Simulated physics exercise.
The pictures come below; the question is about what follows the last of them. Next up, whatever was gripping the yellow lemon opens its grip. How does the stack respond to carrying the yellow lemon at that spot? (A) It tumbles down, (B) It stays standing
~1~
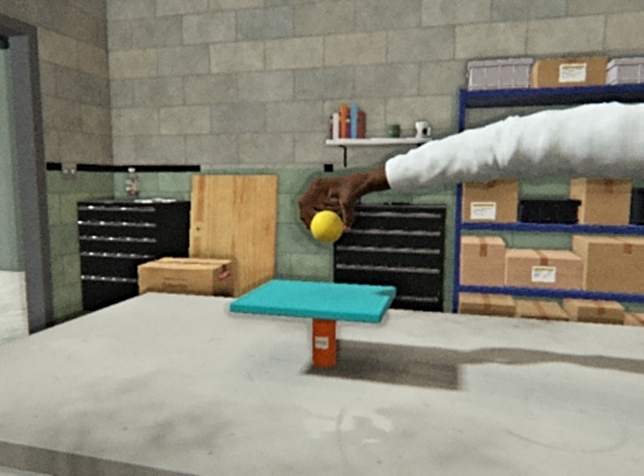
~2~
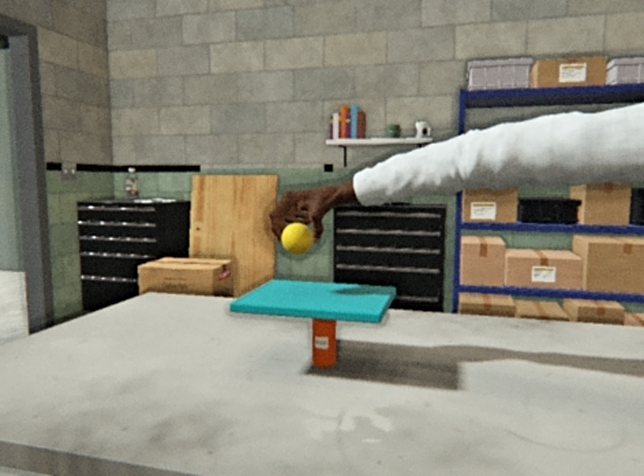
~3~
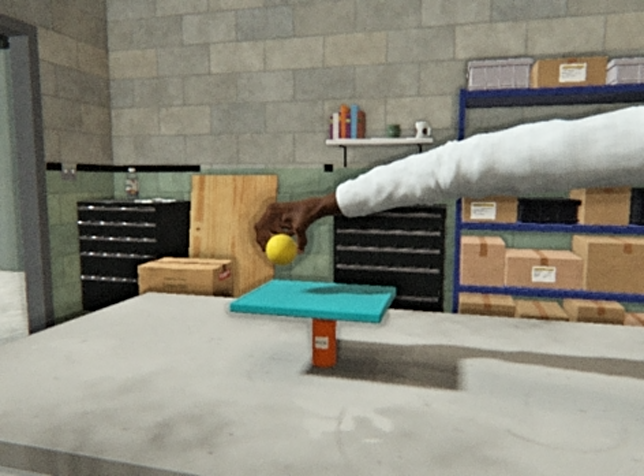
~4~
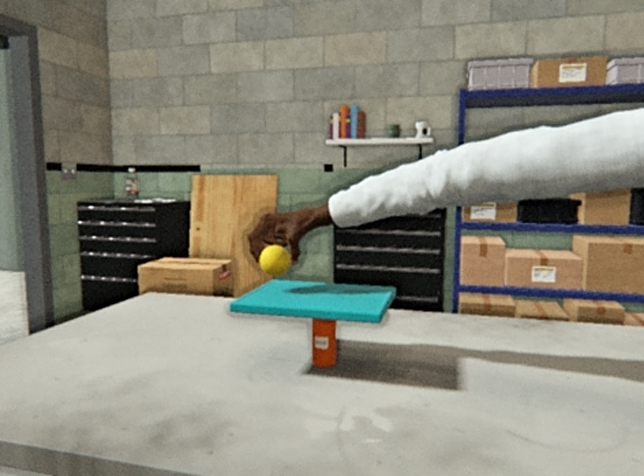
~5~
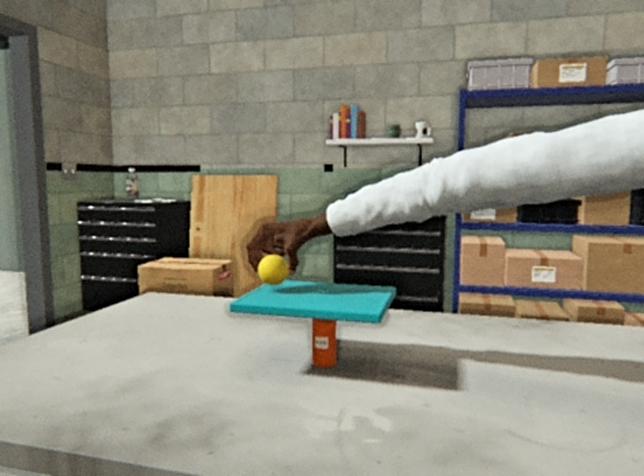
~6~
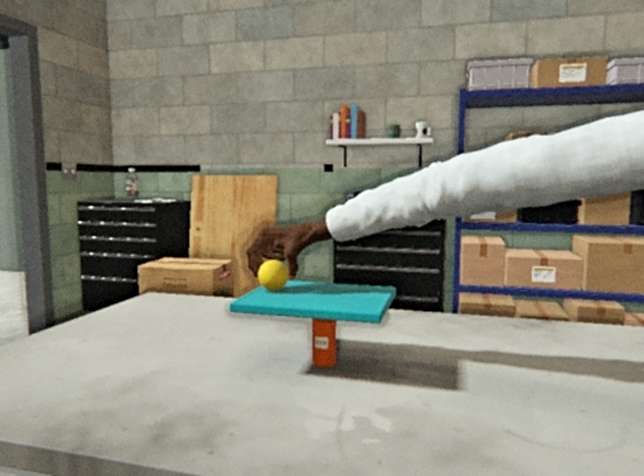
It tumbles down.
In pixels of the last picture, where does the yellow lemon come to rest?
In the final view it sits at roughly (253, 340).
Then, 0.40 s later than the last frame, yellow lemon now fallen; turquoise lid tilted by 42°.
Then, 0.60 s later than the last frame, turquoise lid tilted by 56°; orange shaker tilted by 5°.
Then, 0.80 s later than the last frame, turquoise lid now fallen; orange shaker on its side.
Then, 0.90 s later than the last frame, orange shaker now fallen.
When it is over, fallen, orange shaker, turquoise lid and yellow lemon. End places, in pixels of the last picture, yellow lemon near (253, 340). The stack gives way.
